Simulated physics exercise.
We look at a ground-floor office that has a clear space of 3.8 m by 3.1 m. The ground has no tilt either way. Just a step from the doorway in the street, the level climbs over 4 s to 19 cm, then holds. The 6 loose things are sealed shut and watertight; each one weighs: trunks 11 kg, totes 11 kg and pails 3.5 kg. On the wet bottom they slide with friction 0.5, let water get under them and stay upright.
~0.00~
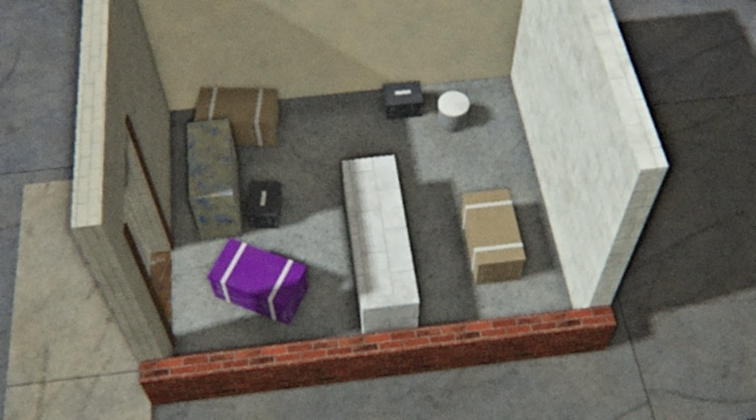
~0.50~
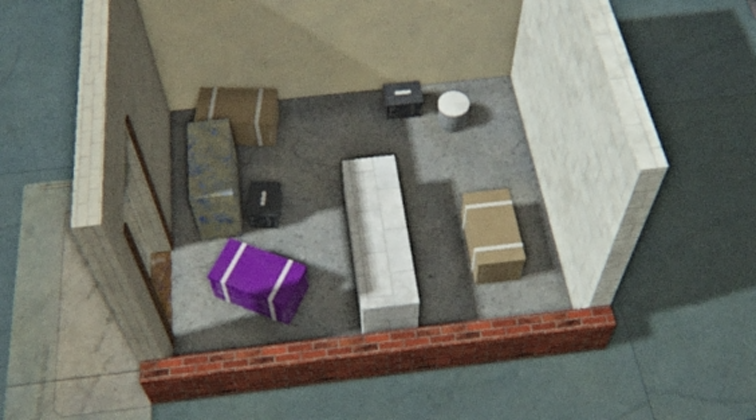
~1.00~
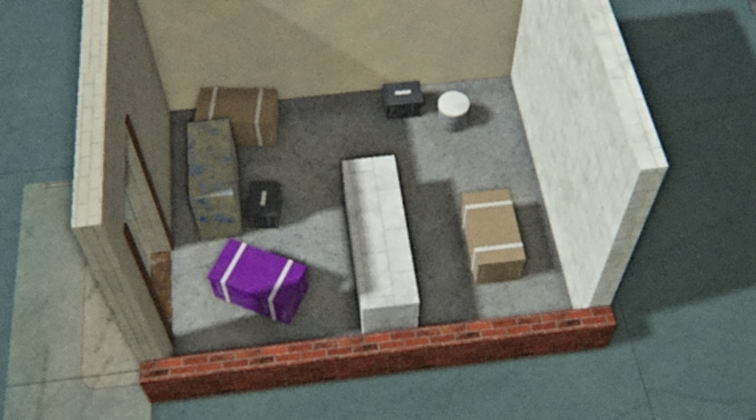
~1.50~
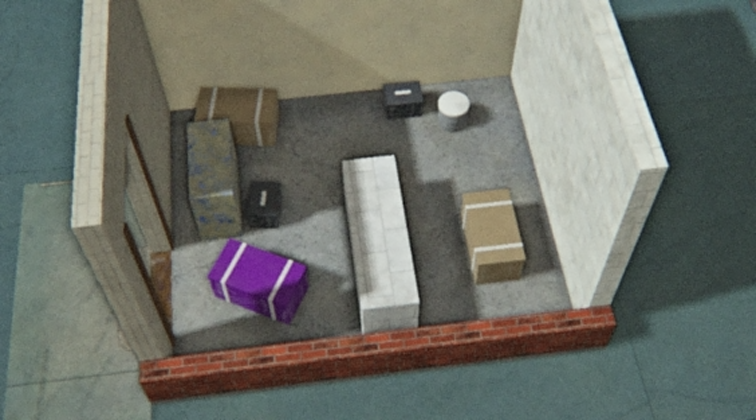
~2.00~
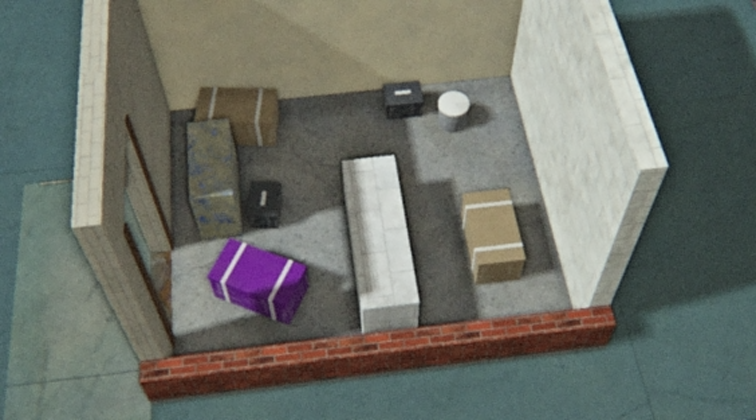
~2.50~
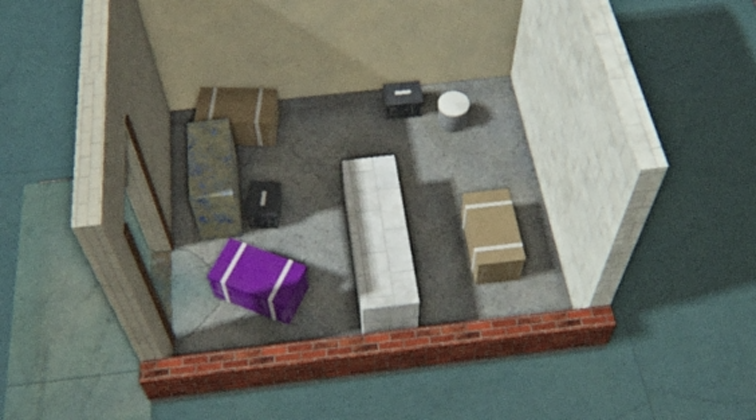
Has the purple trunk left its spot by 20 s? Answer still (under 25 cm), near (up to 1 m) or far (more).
Far.
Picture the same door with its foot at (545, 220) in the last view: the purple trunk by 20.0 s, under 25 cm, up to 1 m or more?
Result for the purple trunk - displaced slightly.
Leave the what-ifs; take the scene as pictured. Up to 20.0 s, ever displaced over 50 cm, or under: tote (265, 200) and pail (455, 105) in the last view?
The first is smaller and the second greater.
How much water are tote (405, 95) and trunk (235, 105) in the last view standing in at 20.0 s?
I'd estimate 15 cm for the first and 15 cm for the second.
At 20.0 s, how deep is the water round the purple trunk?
Depth approx. 14 cm.
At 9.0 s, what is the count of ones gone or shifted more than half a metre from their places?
At that moment it comes to 1.
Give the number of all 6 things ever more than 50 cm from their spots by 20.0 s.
The total is 4.
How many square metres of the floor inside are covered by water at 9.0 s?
Roughly 10.0 m2 of it is wet.
After 4.0 s the purple trunk is near (292, 265), 0.3 m from its start, aground; 0 afloat.
After 9.0 s the purple trunk is near (287, 87), 2.2 m from its start, afloat; 2 afloat.
After 16.0 s the purple trunk is near (292, 87), 2.1 m from its start, afloat; 6 afloat.
After 20.0 s the purple trunk is near (281, 89), 2.1 m from its start, afloat; 6 afloat.
